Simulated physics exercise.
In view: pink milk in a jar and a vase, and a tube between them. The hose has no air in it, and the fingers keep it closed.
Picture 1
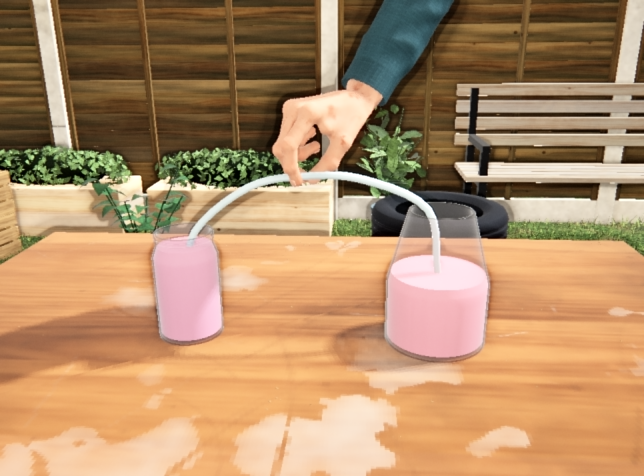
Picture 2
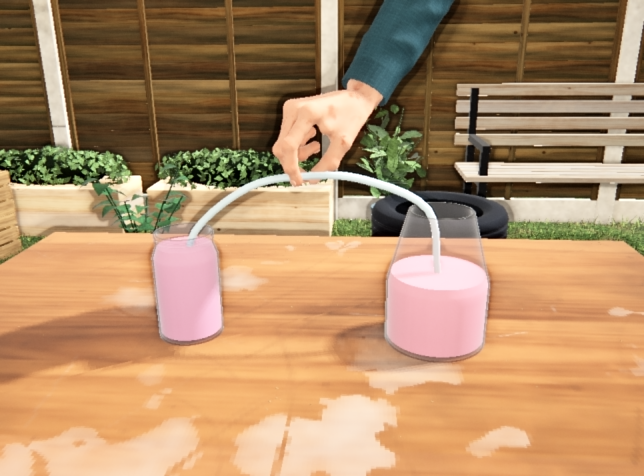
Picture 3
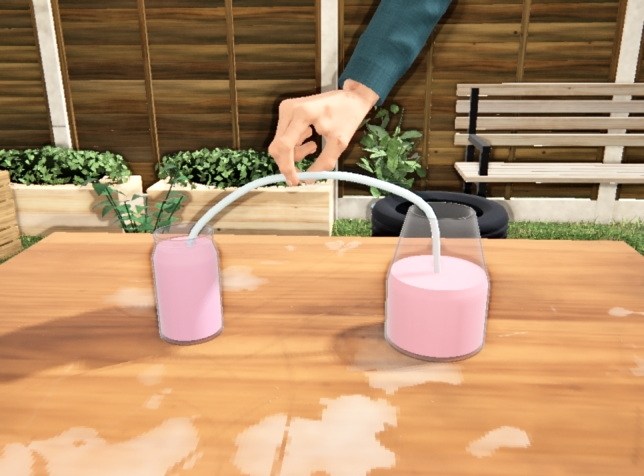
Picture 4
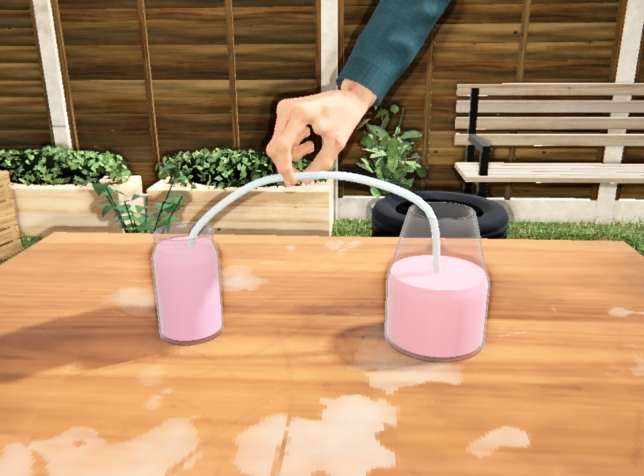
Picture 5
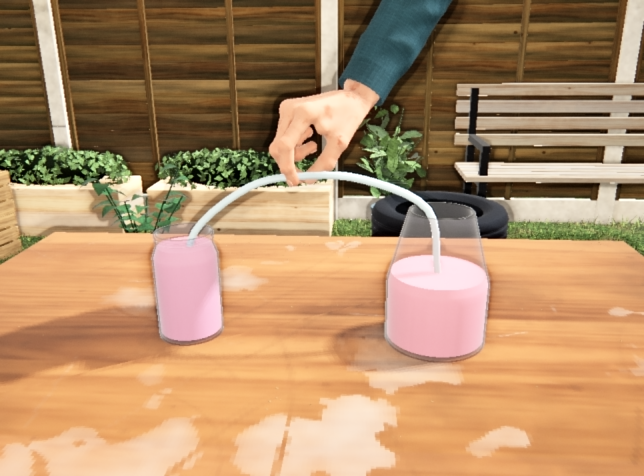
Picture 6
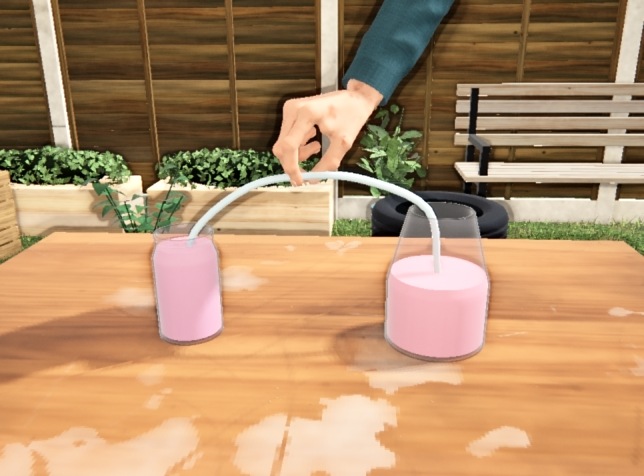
A hand in a dark teal sleeve pinches the top of a curved tube linking two clear containers of pink liquid on a wooden table, shifting only very slightly. The narrow left container stays nearly full and the wider right one about half full, with neither level visibly changing.
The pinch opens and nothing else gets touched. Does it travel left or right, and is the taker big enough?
It moves to the right, and the receiving one holds it all.
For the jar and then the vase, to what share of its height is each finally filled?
Roughly 70 % and 55 %.
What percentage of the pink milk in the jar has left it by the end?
It comes to about 15 in a hundred.
Next, the jar is about three quarters full; the vase is about half full.
Finally, the jar is about two thirds full; the vase is about half full; the two surfaces are level.
